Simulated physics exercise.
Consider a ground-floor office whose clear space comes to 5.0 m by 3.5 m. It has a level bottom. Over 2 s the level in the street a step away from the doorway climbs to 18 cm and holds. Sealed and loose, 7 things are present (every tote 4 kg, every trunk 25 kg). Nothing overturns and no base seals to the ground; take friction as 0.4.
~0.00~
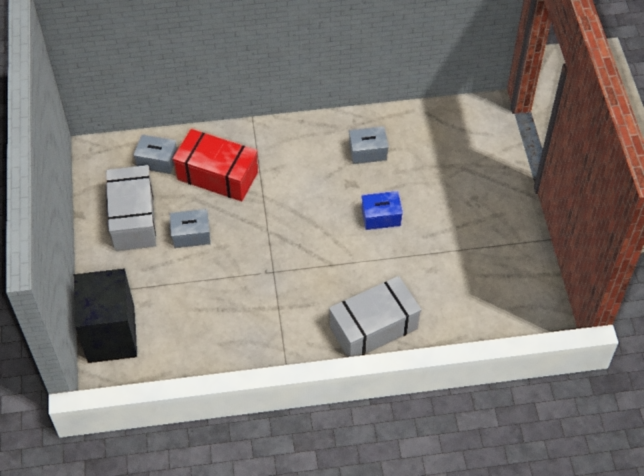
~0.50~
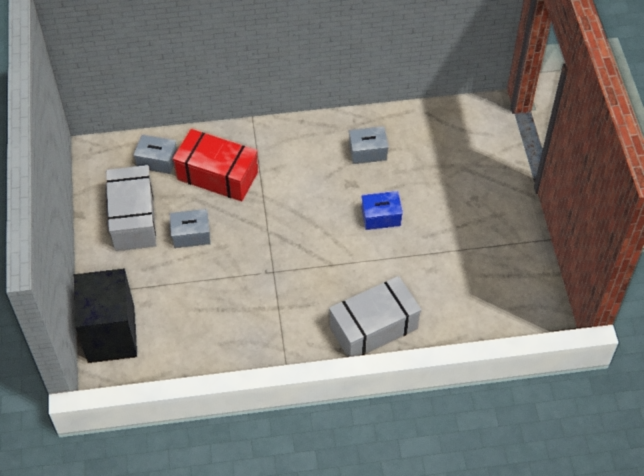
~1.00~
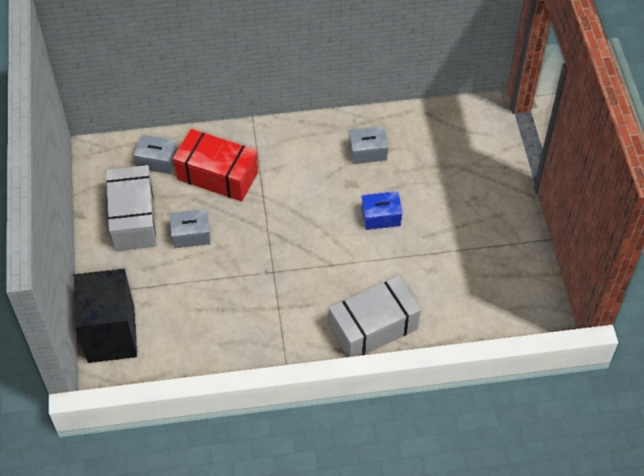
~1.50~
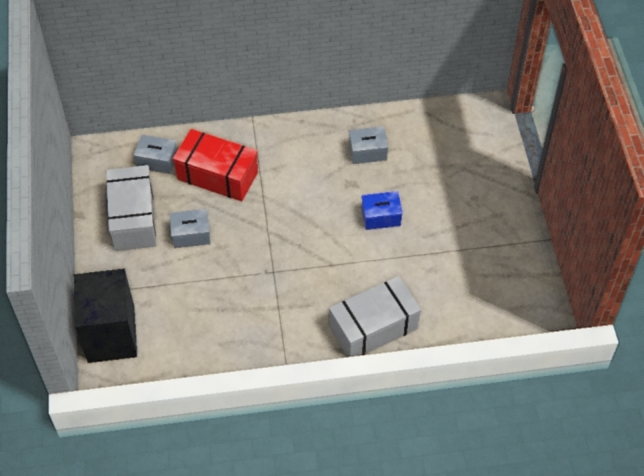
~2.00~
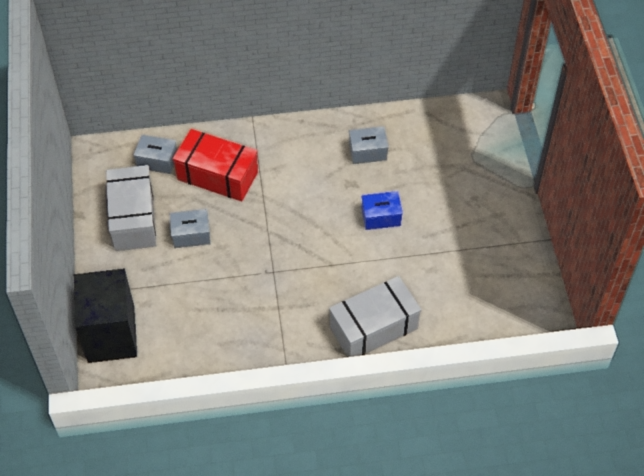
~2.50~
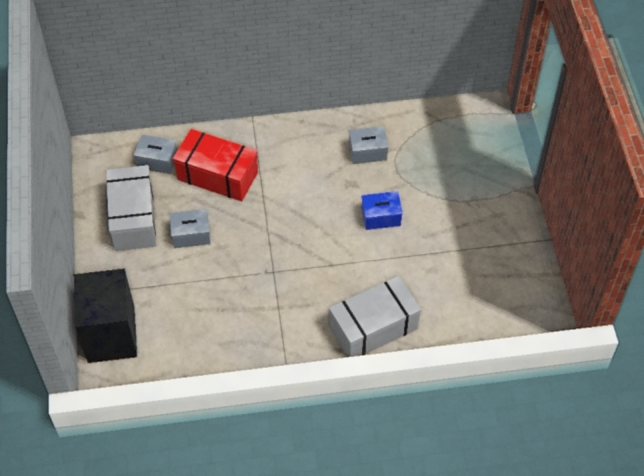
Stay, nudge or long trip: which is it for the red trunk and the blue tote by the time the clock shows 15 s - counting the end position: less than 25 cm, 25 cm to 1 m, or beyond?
First the red trunk, which goes far off, then the blue tote, which goes far off.
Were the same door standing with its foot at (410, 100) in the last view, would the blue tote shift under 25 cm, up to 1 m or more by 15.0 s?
That would leave the blue tote a long way off.
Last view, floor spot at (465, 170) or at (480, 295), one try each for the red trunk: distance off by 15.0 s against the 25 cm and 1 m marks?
In turn: It gets carried off; it is nudged along.
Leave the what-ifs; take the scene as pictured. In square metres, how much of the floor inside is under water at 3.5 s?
Flooded: Near 5.5 m2.
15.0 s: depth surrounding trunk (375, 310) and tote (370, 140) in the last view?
Close to 7 and 9 centimetres.
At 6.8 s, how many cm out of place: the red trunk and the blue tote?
About 20 cm and 200 cm, respectively.
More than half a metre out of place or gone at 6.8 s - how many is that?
That would be 2.
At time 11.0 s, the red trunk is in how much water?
Roughly 10 cm at that moment.
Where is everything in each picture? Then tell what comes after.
In the first frame, the red trunk at (215, 154), on the bottom; the blue tote at (382, 204) rests on the ground; 0.0 m2 under water; 0 of 7 have shifted.
In the second frame, the red trunk at (215, 154) rests on the ground; the blue tote at (382, 204), on the bottom; 0.0 m2 under water; 0 of 7 have shifted.
In the third frame, the red trunk at (215, 154), on the bottom; the blue tote at (382, 204) rests on the ground; 0.0 m2 under water; 0 of 7 have shifted.
In the fourth frame, the red trunk at (215, 154), on the bottom; the blue tote at (382, 204), on the bottom; water covers 0.0 m2; 0 of 7 have shifted.
In the fifth frame, the red trunk at (215, 154), on the bottom; the blue tote at (382, 204) rests on the ground; 0.4 m2 under water; 0 of 7 have shifted.
In the sixth frame, the red trunk at (215, 154), on the bottom; the blue tote at (382, 204) rests on the ground; 1.4 m2 under water; 0 of 7 have shifted.
After 3.5 s the red trunk is near (215, 154), 0.0 m from its start, aground; the blue tote is near (372, 210), 0.1 m from its start, aground; 0 afloat.
After 6.8 s the red trunk is near (203, 164), 0.2 m from its start, aground; the blue tote is near (253, 299), 1.8 m from its start, aground; 1 afloat.
After 11.0 s the red trunk is near (148, 216), 1.1 m from its start, afloat; the blue tote is near (282, 354), 2.1 m from its start, afloat; 6 afloat.
After 15.0 s the red trunk is near (197, 286), 1.7 m from its start, afloat; the blue tote is near (439, 316), 1.5 m from its start, afloat; 6 afloat.
